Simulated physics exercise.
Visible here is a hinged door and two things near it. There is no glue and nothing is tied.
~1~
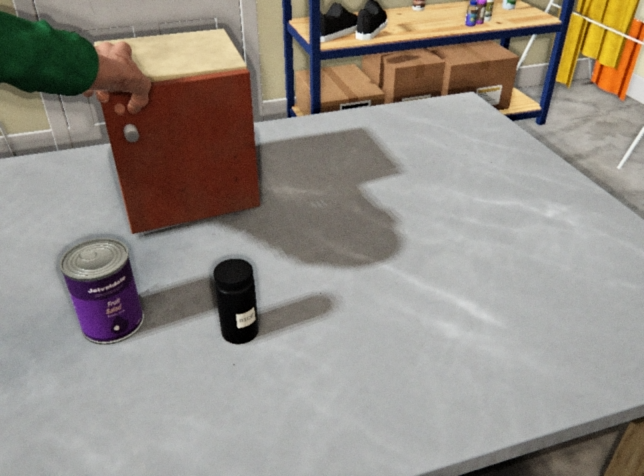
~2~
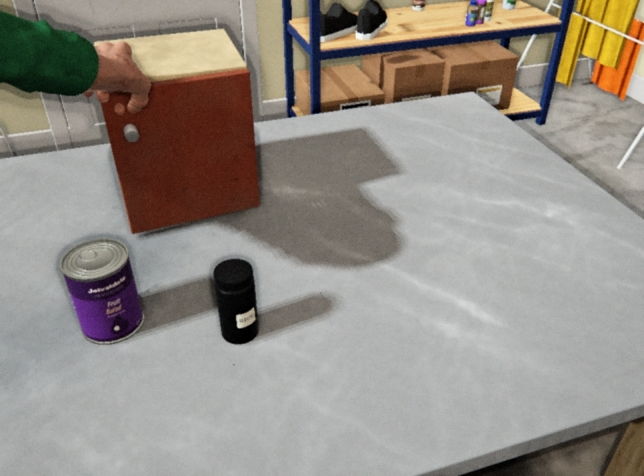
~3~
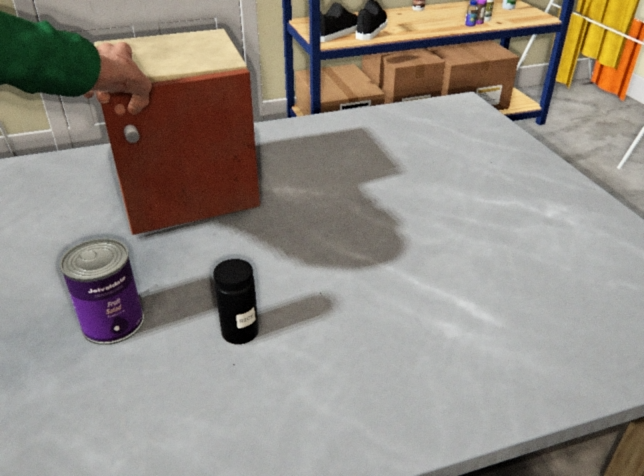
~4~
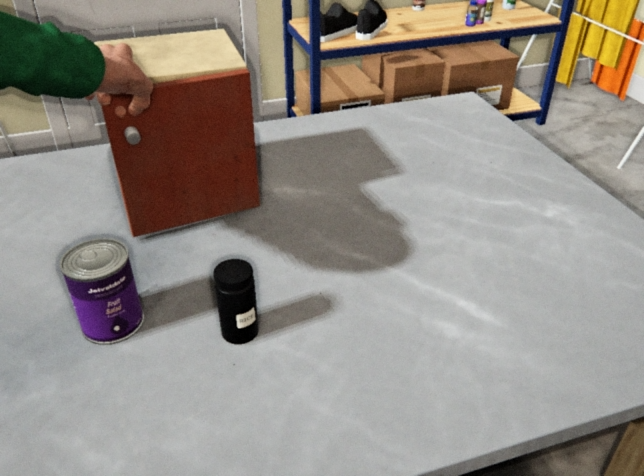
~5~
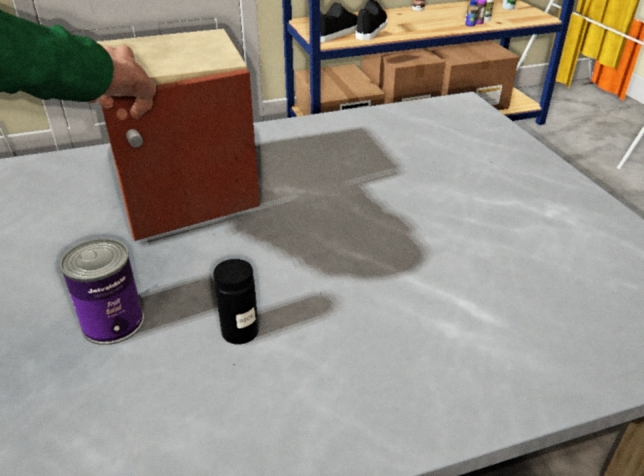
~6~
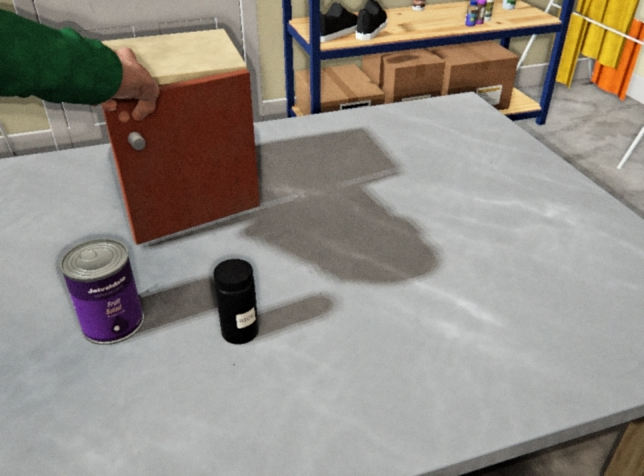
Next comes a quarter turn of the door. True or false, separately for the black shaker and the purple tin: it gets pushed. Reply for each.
Black shaker - false, purple tin - false.
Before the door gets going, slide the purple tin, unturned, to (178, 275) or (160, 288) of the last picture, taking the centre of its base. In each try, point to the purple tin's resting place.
In the first case it settles close to (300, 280), in the second close to (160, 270).
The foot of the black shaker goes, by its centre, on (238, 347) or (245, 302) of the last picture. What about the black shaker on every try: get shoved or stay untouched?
Well, the first time it sits undisturbed, and the second time it gets hit.
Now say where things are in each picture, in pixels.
The first picture shows door 4° open; black shaker (237, 302); purple tin (104, 292); door (189, 158).
The second picture shows door 4° open; purple tin (104, 292); door (189, 158).
The third picture shows door 5° open; black shaker (237, 302); door (189, 158).
The fourth picture shows door 7° open; purple tin (104, 292); door (190, 159).
The fifth picture shows door 10° open; black shaker (237, 302); door (191, 160).
The sixth picture shows door 13° open; black shaker (237, 302); purple tin (104, 292); door (192, 162).
Then, 1.20 s after the last picture, door 50° open; black shaker at rest near (237, 302); purple tin at rest near (104, 292).
At rest, the black shaker escapes contact, near (237, 302); the purple tin escapes contact, near (104, 292).
